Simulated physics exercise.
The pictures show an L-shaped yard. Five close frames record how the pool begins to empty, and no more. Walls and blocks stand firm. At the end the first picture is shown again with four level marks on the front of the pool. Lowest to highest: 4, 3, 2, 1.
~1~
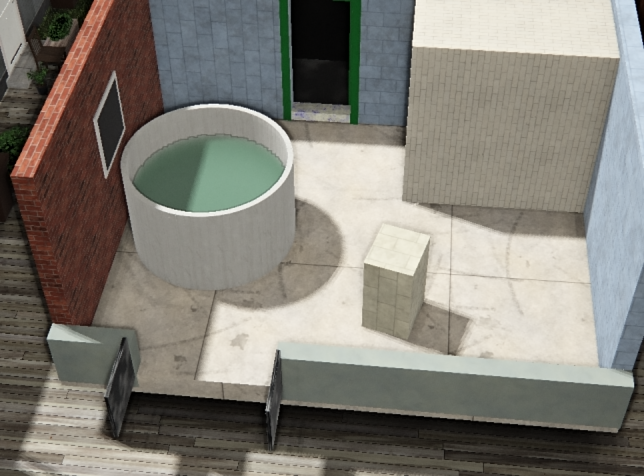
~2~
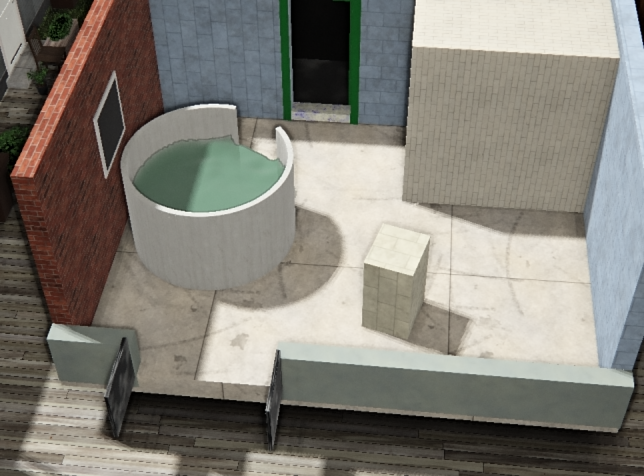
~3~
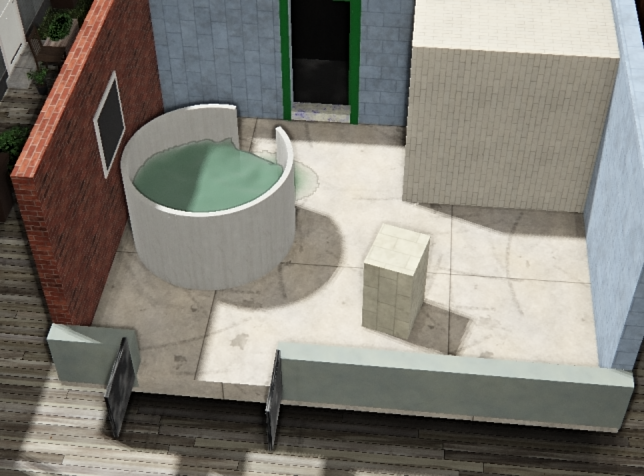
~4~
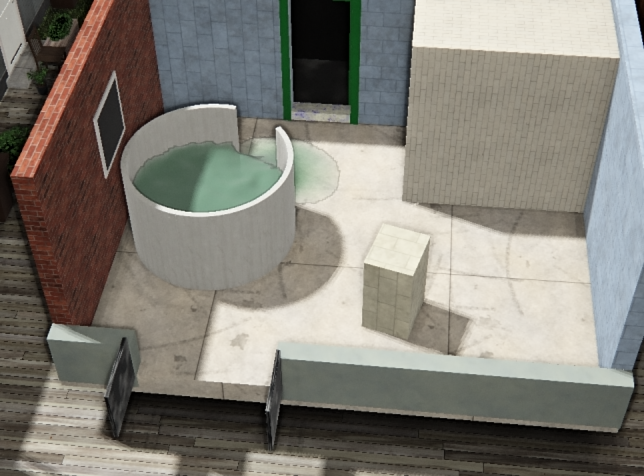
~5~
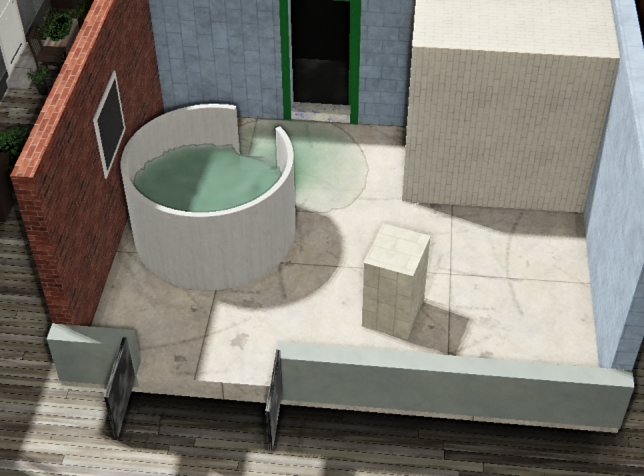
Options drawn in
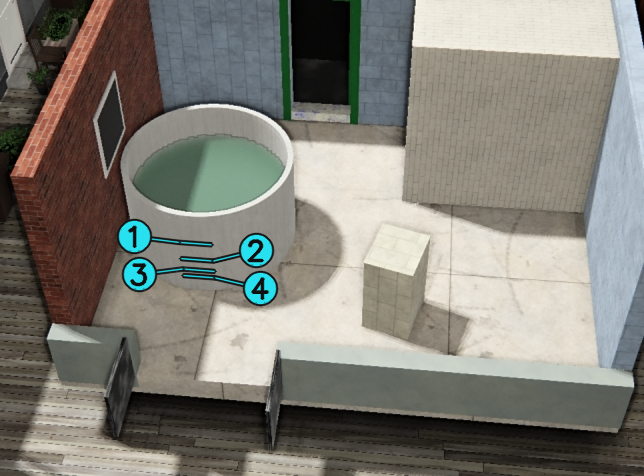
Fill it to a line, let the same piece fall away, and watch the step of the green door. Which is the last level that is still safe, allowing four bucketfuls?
3 is the one.
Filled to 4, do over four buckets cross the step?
No, not at all.
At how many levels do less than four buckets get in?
Two of them.
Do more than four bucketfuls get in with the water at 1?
Yes.
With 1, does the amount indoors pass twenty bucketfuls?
Yes, clearly.
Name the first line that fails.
Here it is line 2.
In cyan, 1 at (195, 243); 2 at (197, 259); 3 at (198, 270); 4 at (199, 276); from the bottom up 4, 3, 2, 1.
If 1 is chosen, dozens of bucketfuls pour in.
If 2 is chosen, about 10 bucketfuls get in.
If 3 is chosen, a splash gets over, under a bucket.
If 4 is chosen, nothing gets over.
